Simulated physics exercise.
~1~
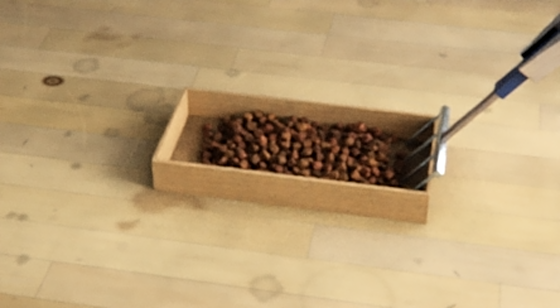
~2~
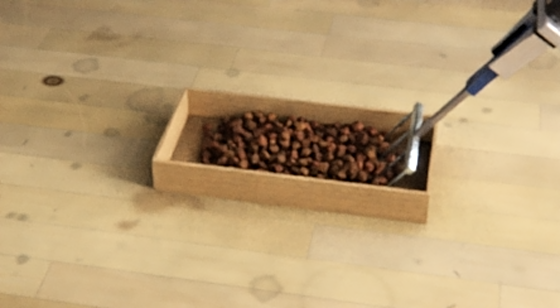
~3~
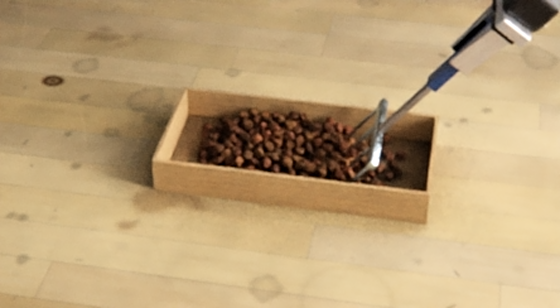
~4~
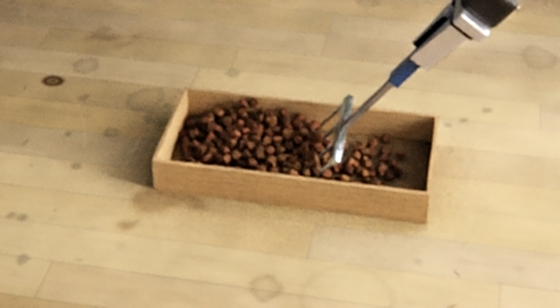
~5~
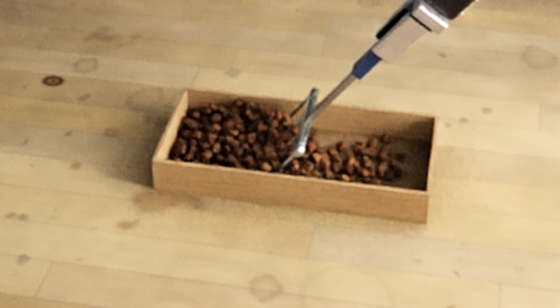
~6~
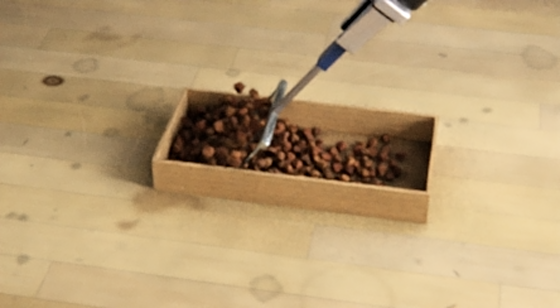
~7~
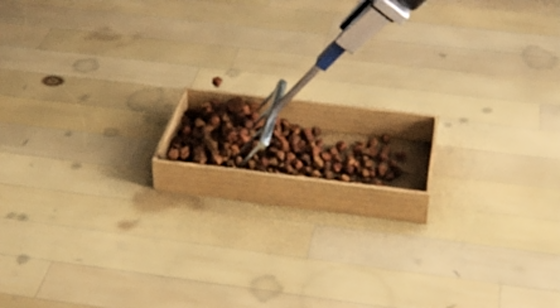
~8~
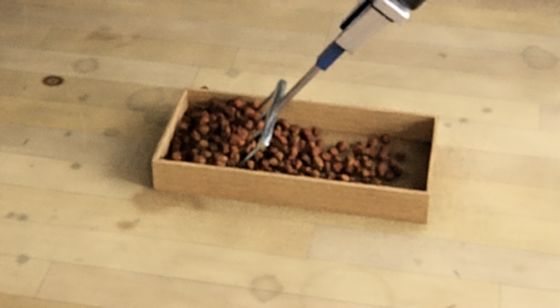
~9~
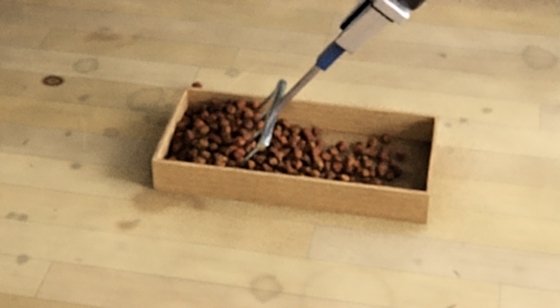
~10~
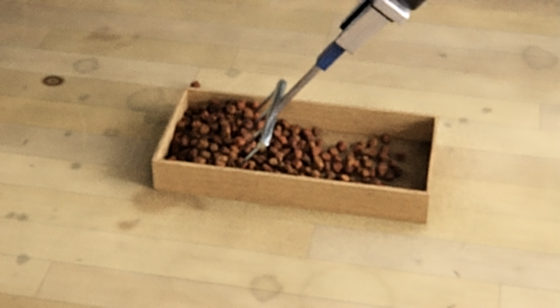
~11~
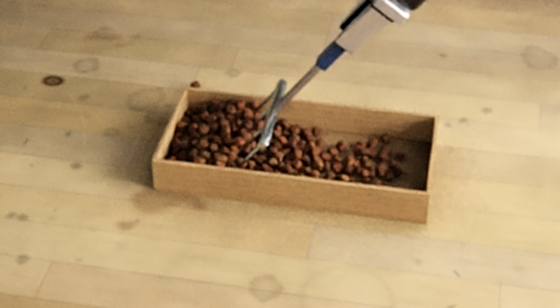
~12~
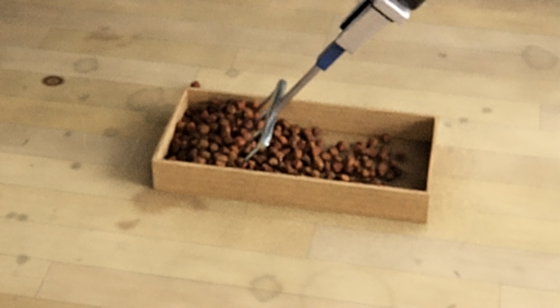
On a pale wooden table top, a robot arm dragged a metal comb leftward through a shallow wooden tray of brown pellets, heaping them toward the left end as one hopped over the back edge, then stopped with the comb still among them.
